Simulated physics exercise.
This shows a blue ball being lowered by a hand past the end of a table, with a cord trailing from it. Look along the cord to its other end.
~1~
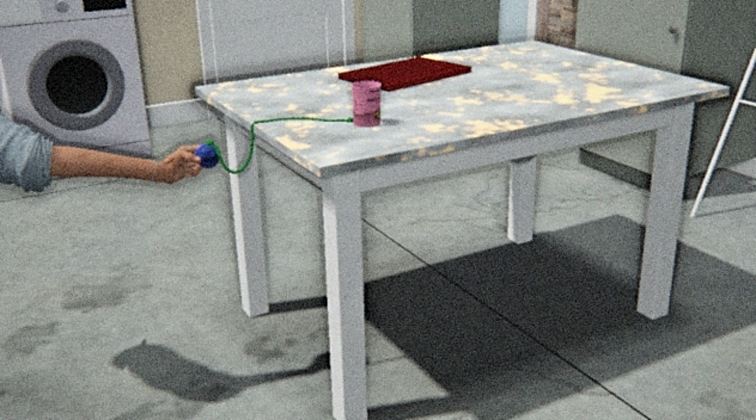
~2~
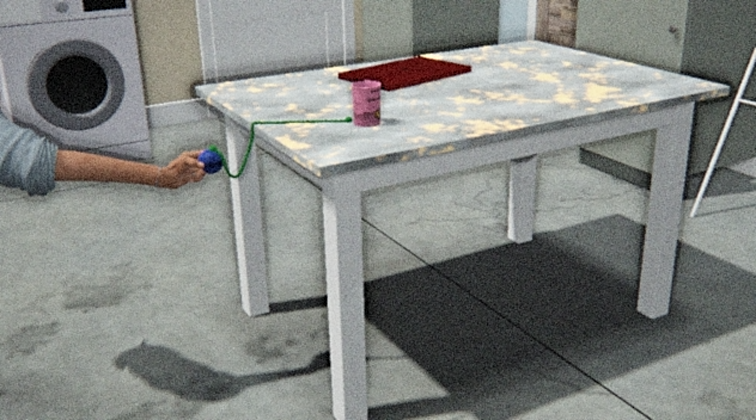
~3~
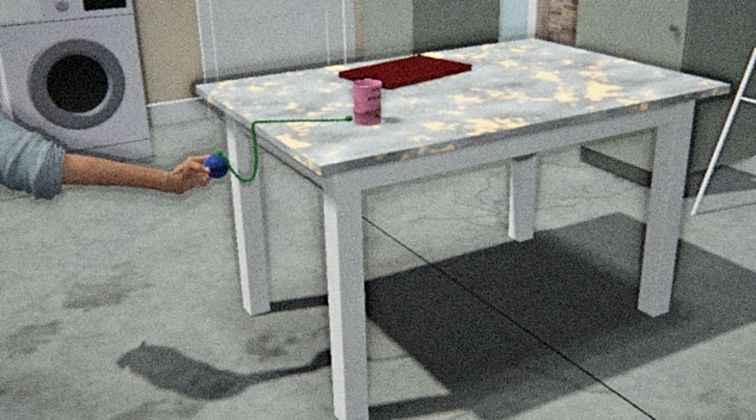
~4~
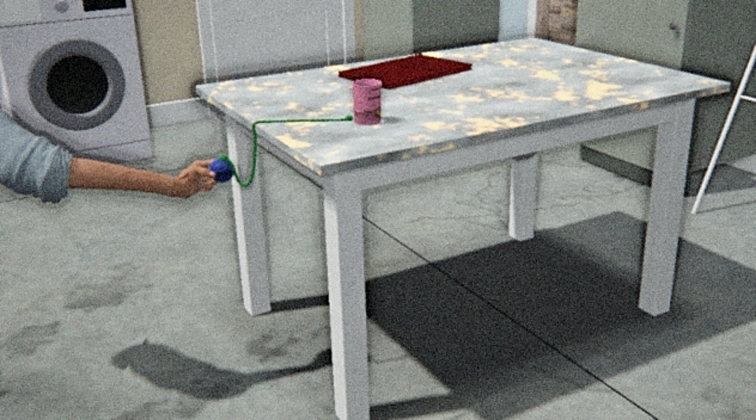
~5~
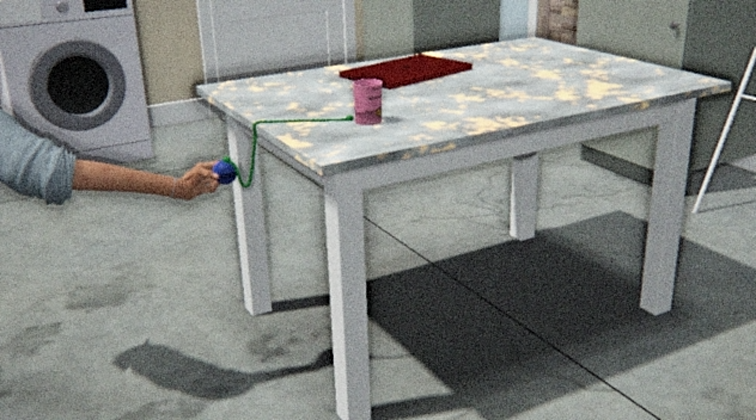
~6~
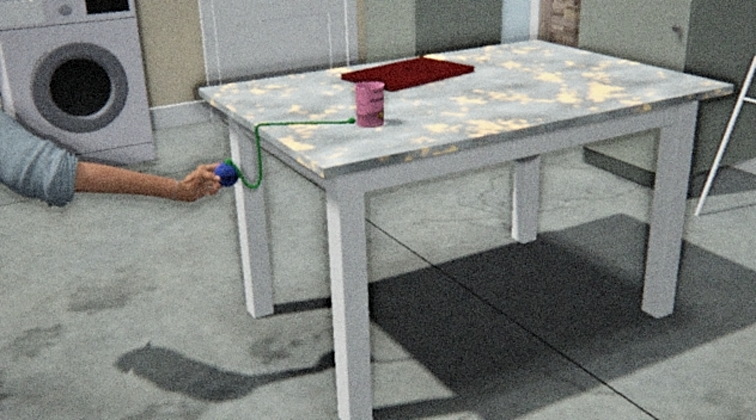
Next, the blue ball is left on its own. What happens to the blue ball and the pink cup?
The blue ball goes all the way down; the pink cup is yanked off.
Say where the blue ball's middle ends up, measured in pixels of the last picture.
It ends up near (287, 383).
Then, 0.38 s later than the last view, ball above the floor near (249, 320); laptop as before; cup over the edge.
Then, 0.78 s later than the last view, ball on the floor near (279, 384); laptop as before; cup down on the floor.
Then, 1.20 s later than the last view, ball on the floor near (285, 383); laptop as before; cup down on the floor.
Finally, ball on the floor near (287, 383); laptop as before; cup down on the floor. The blue ball drops all the way and the pink cup is dragged off.
